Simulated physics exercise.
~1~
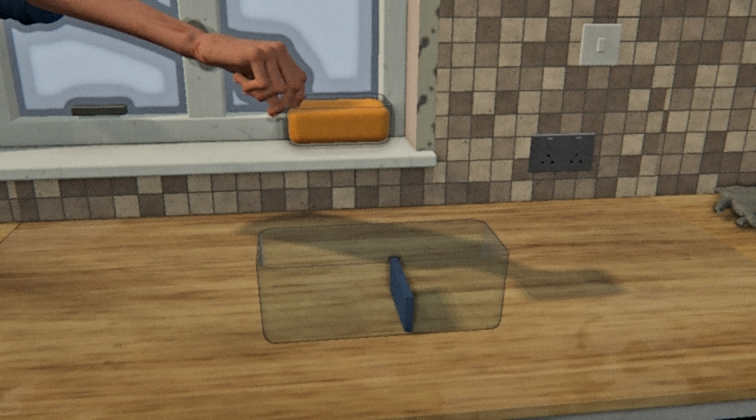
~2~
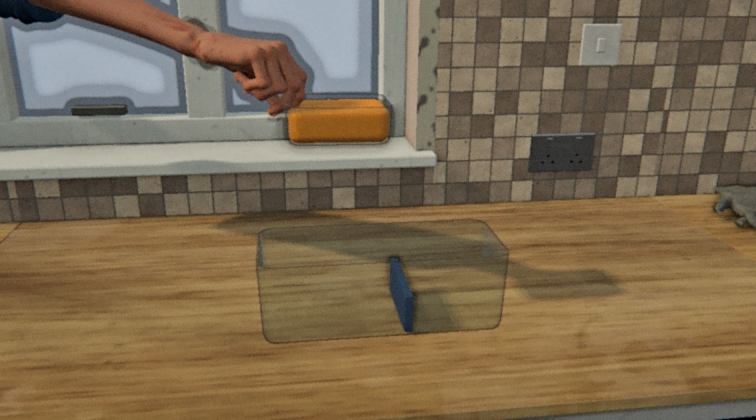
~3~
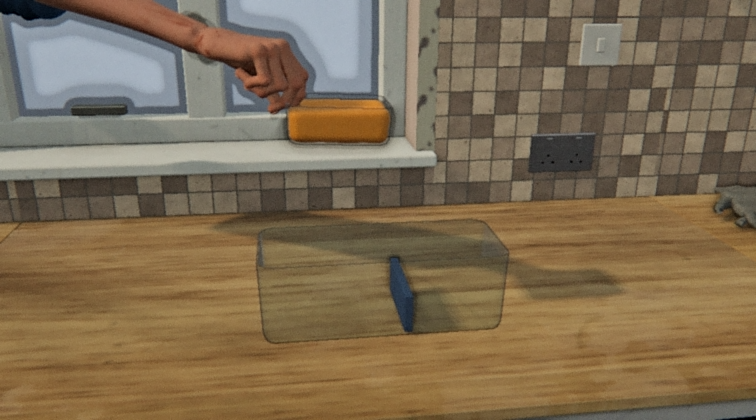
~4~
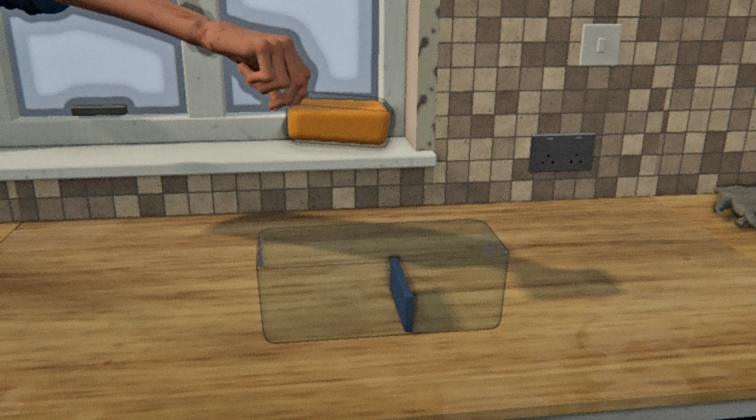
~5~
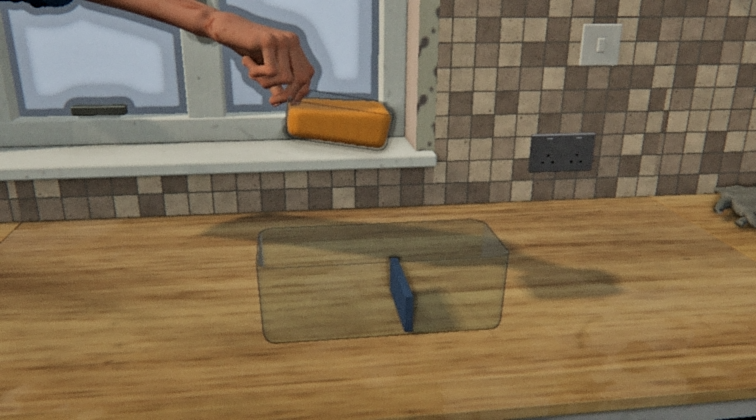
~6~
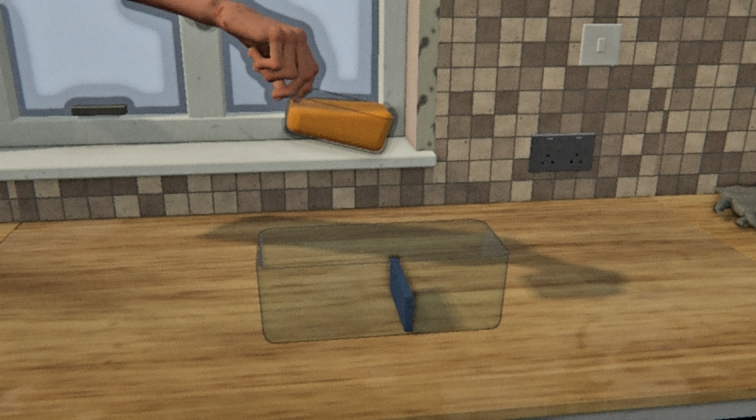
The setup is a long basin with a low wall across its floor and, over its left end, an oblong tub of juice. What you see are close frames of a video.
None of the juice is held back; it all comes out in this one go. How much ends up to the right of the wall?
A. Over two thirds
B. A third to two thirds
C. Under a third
Option A: Over two thirds.
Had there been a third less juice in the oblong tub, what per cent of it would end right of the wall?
I'd say roughly 70 percent.
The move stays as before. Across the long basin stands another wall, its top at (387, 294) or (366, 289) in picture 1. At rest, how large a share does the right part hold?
First try around 75 percent; second try around 85 percent.
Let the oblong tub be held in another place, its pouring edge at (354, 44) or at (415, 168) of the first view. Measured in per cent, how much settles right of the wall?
Around 65 percent first, around 85 percent second.
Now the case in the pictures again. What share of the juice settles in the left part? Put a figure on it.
About 20 per cent.
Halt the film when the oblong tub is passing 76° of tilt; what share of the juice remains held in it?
It keeps around 15 per cent at that angle.
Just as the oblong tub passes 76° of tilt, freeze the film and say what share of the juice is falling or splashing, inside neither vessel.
I'd put it at roughly 50 percent of it.
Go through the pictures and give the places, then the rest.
In the first picture, tilt 0°; pouring edge (387, 101); surface from (287, 107) to (385, 105); the long basin's rim runs from (258, 249) to (496, 237); the wall's top is at (401, 277).
In the second picture, tilt 1°; pouring edge (387, 102); surface from (287, 107) to (385, 105).
In the third picture, tilt 3°; pouring edge (388, 103); surface from (288, 106) to (386, 106).
In the fourth picture, tilt 6°; pouring edge (388, 106); surface from (289, 105) to (386, 107).
In the fifth picture, tilt 10°; pouring edge (389, 110); surface from (289, 105) to (387, 107).
In the sixth picture, tilt 15°; pouring edge (389, 115); surface from (289, 106) to (389, 111); 2 per cent is over the edge.
A moment on, the oblong tub is tipped on its side and 17 per cent is still to pour, 1 is left of the wall and 30 right of it.
Next, the oblong tub is tipped right over and 2 per cent is still to pour, 12 is left of the wall and 77 right of it.
Then the oblong tub is tipped right over and 0 per cent is still to pour, 19 is left of the wall and 78 right of it.
Later the oblong tub is tipped right over and 0 per cent is still to pour, 19 is left of the wall and 78 right of it.
At rest 19 per cent lies left of the wall, 78 right of it and 4 outside.
